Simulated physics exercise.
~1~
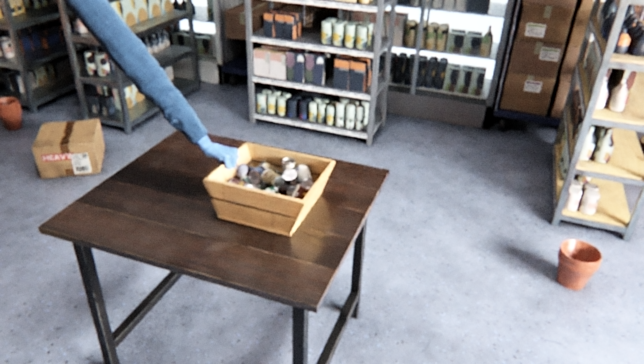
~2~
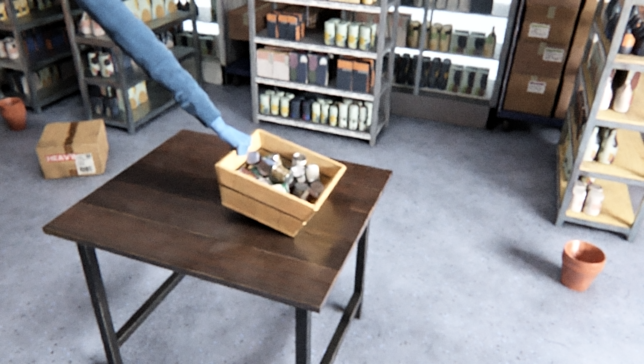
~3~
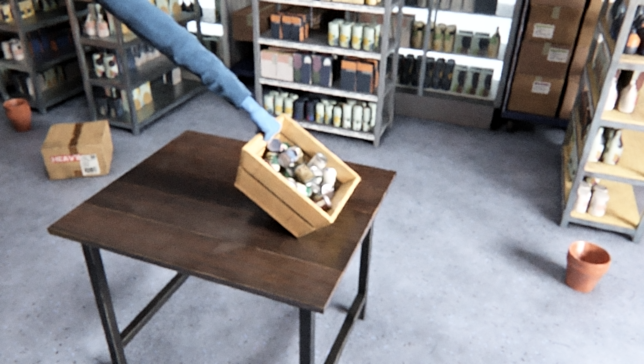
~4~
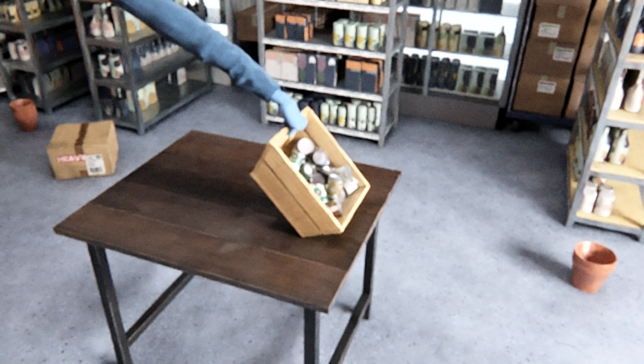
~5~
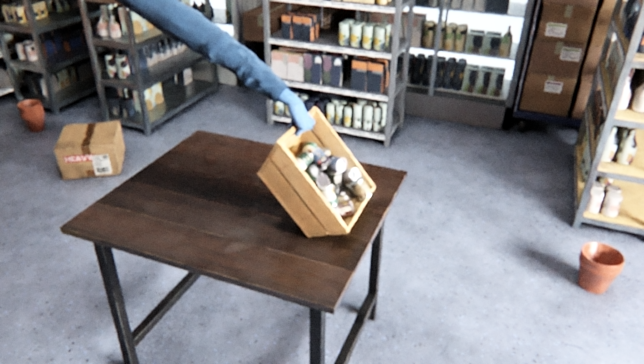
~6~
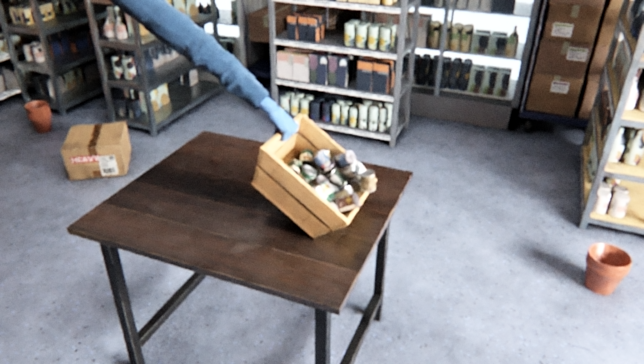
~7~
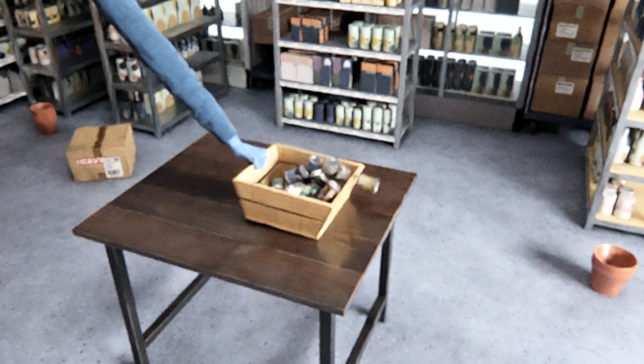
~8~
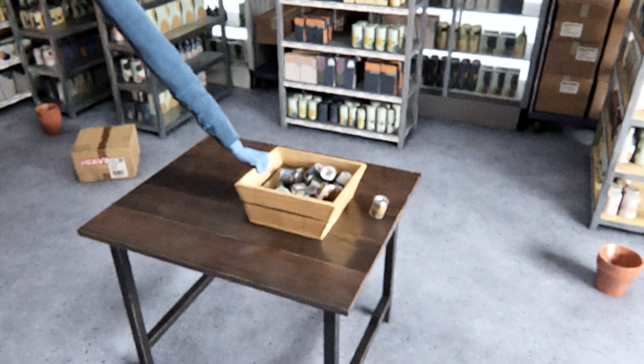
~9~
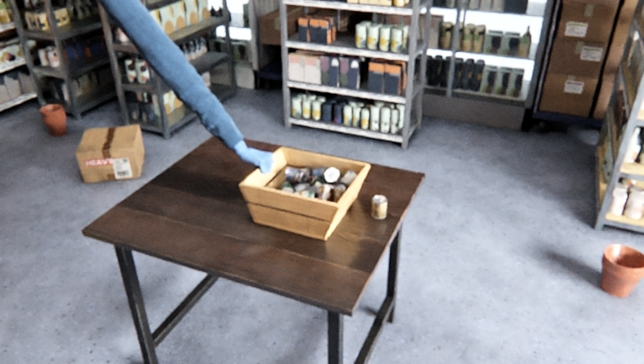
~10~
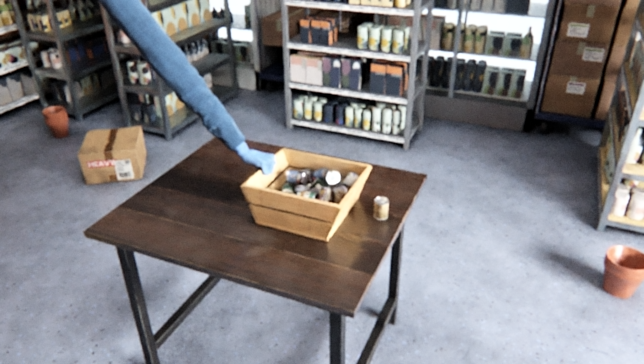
A wooden crate of tins is tilted right by a blue-sleeved arm, spilling one.
